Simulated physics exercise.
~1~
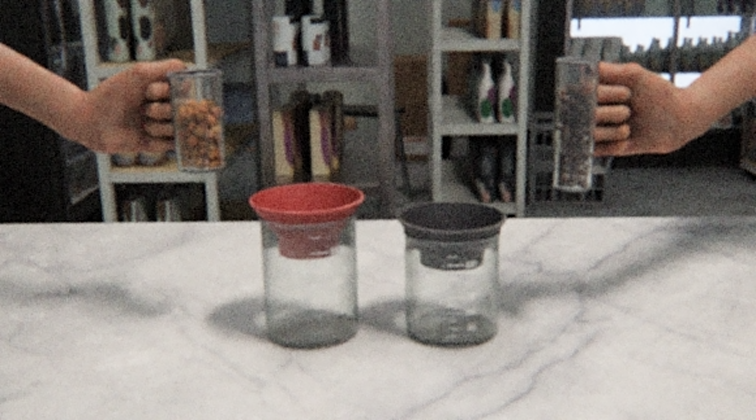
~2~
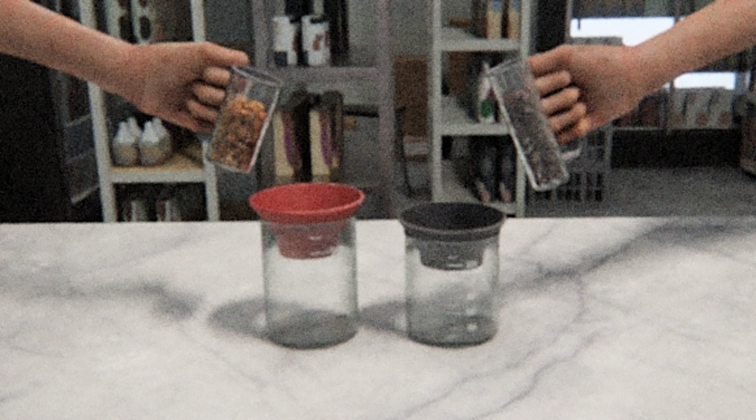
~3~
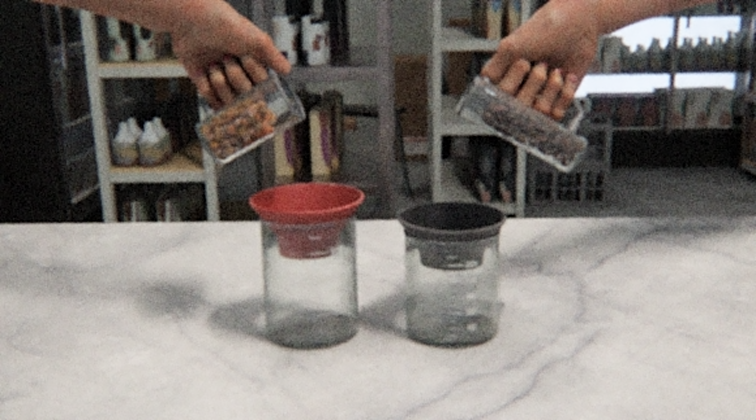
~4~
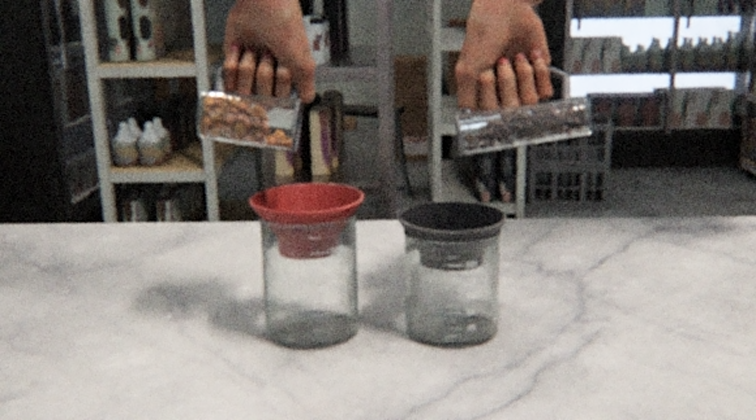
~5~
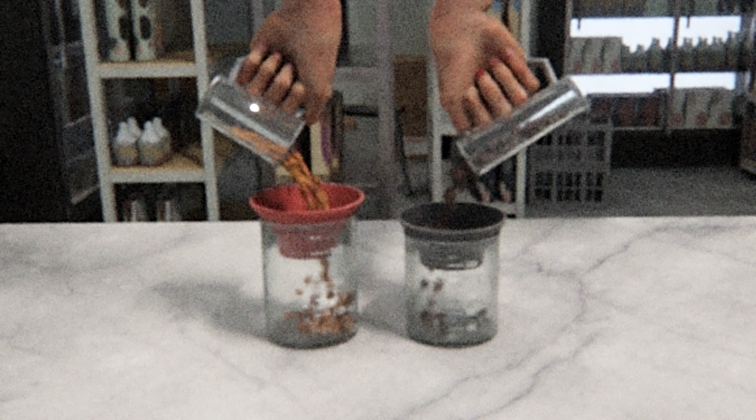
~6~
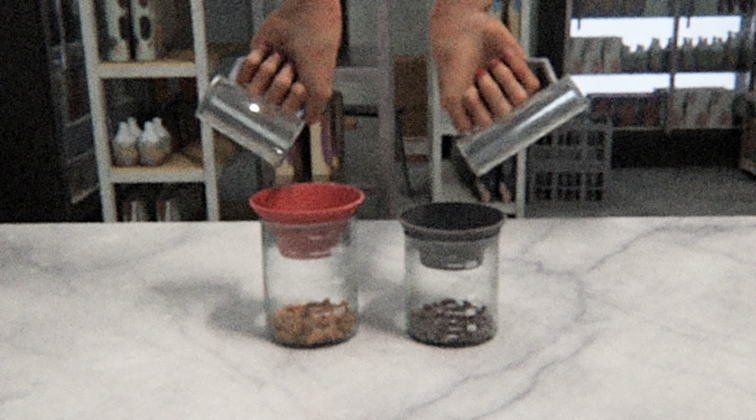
The clip opens on a marble counter with two clear jars, a red funnel in the left one and a black funnel in the right one, while a hand on each side holds up a glass cup of small pieces, orange-brown on the left and dark on the right. The hands move inward and tilt the cups until they lie on their sides above the jars, with nothing spilling yet. Then both cups tip further, and the pieces pour through the funnels. At the end both cups are empty, and each jar holds a low heap.
